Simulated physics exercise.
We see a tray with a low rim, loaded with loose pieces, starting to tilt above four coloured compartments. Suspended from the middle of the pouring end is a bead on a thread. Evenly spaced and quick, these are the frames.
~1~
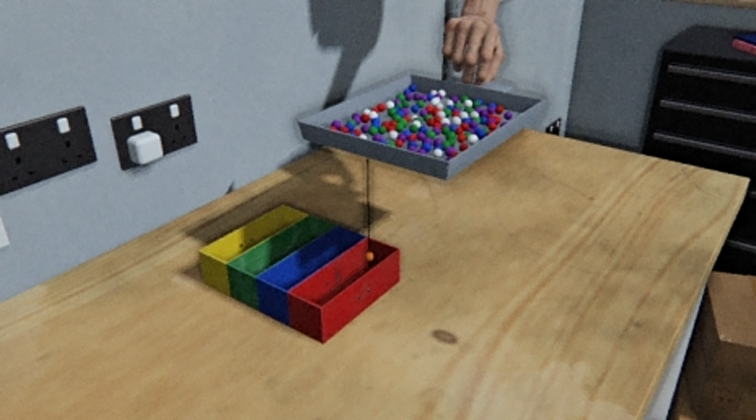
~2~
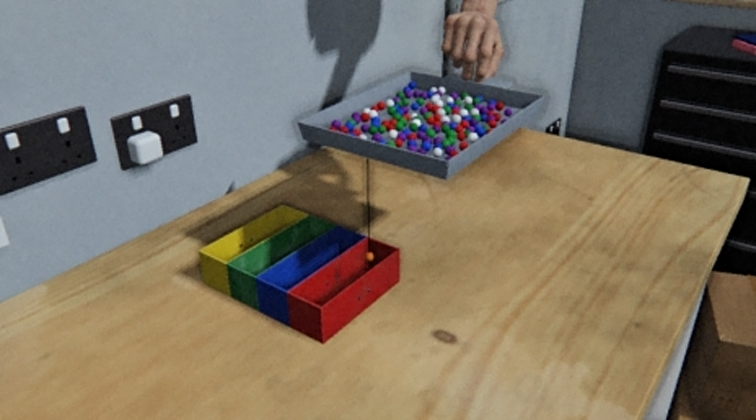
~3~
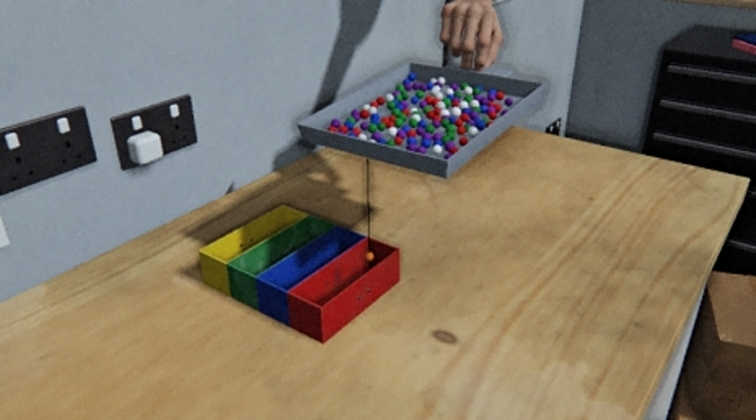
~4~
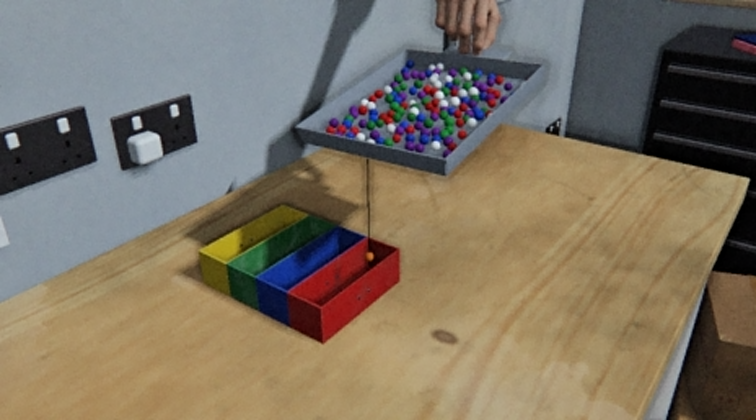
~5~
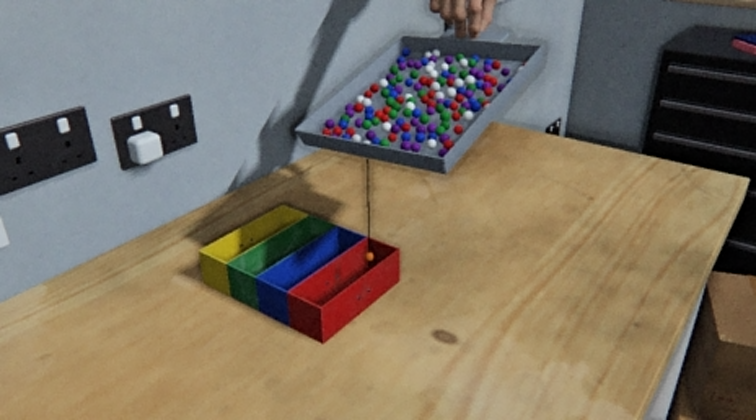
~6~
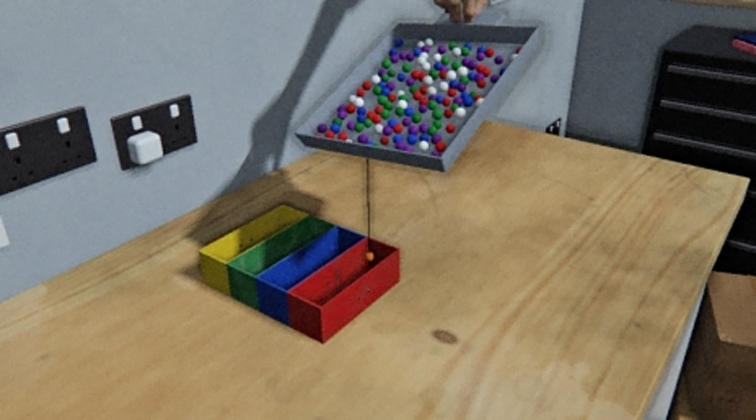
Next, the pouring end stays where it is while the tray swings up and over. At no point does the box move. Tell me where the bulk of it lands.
The bulk lands in the blue cell.
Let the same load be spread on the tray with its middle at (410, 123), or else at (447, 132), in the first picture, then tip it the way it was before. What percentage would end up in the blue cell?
First case around 40 %, second case around 40 %.
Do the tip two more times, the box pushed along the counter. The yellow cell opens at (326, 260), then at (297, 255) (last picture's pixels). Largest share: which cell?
It would be the yellow one the first time and the yellow one the second time.
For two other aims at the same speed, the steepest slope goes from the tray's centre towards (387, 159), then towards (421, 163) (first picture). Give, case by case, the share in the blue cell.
In turn, 0 percent and then 0 percent.
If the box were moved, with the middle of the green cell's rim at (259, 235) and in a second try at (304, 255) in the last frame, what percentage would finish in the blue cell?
About 30 and 20 per cent.
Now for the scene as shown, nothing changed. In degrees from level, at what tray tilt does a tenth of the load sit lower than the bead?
85° or so.
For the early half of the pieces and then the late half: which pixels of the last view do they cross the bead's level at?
Around (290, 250), followed by around (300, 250).
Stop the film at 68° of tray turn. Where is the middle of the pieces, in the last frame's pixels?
Somewhere about pixel (343, 134).
Shortly afterwards, tray tipped steeply; all but a few on the tray; only a few in the green cell; a little falling or outside the box.
Next, tray tipped past a quarter turn; a little on the tray; near a quarter in the blue cell; near a quarter in the green cell; a little in the red cell; only a few in the yellow cell; near a third falling or outside the box.
Some moments later, tray tipped past a quarter turn; near a third in the blue cell; near a quarter in the green cell; near a quarter in the red cell; only a few in the yellow cell; a little falling or outside the box.
In the end, tray tipped past a quarter turn; near a third in the blue cell; near a quarter in the green cell; near a quarter in the red cell; only a few in the yellow cell; a little outside the box.
